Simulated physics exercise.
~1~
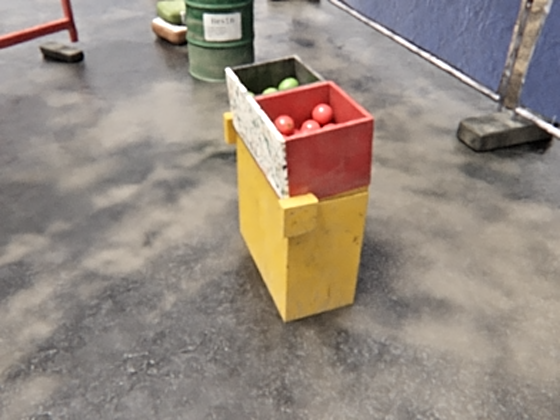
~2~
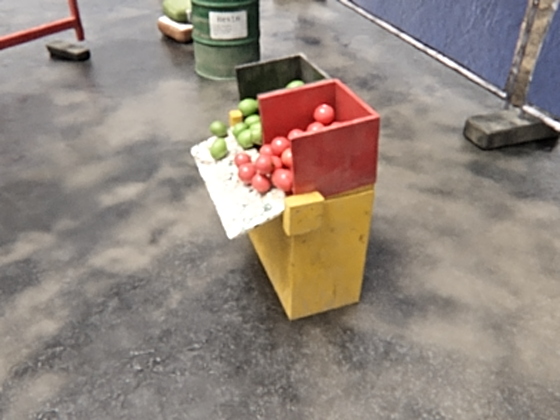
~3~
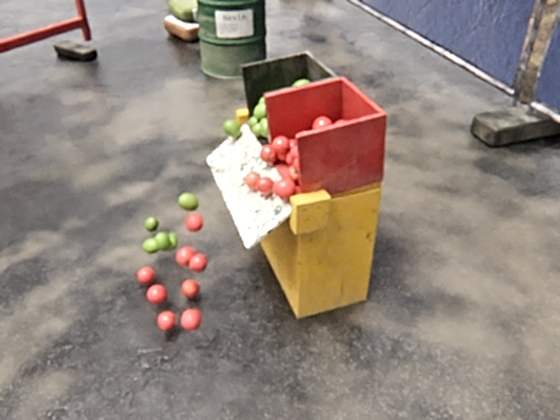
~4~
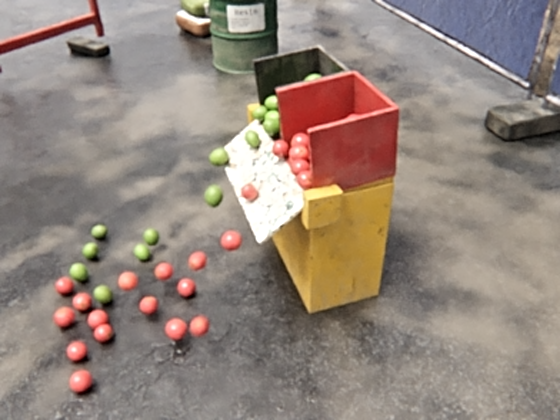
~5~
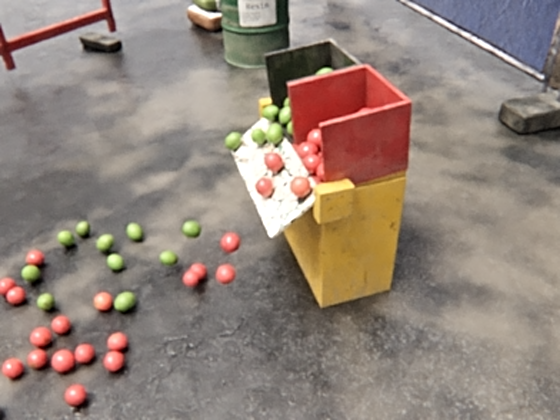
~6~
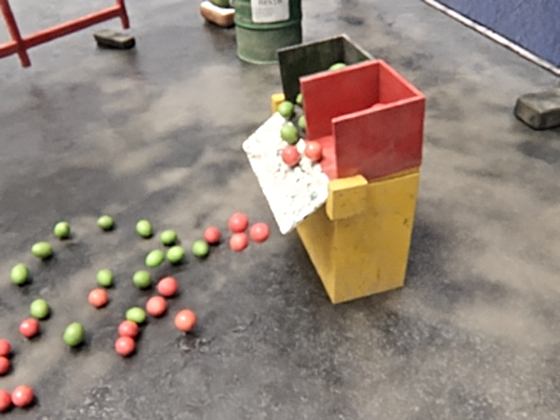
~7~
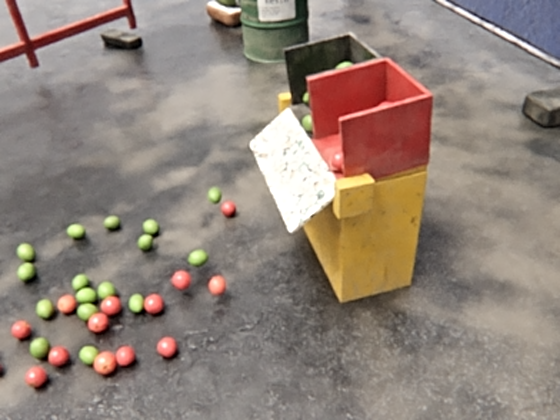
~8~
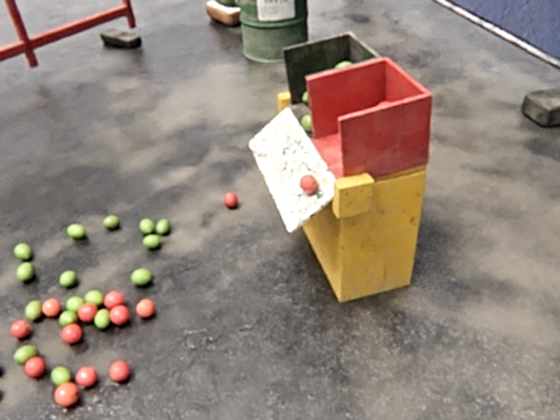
The white speckled flap on the front of a red bin and a dark bin swung down, and red and green balls tumbled off it to the left, scattering across the grey floor until only a last few red ones trickled out.
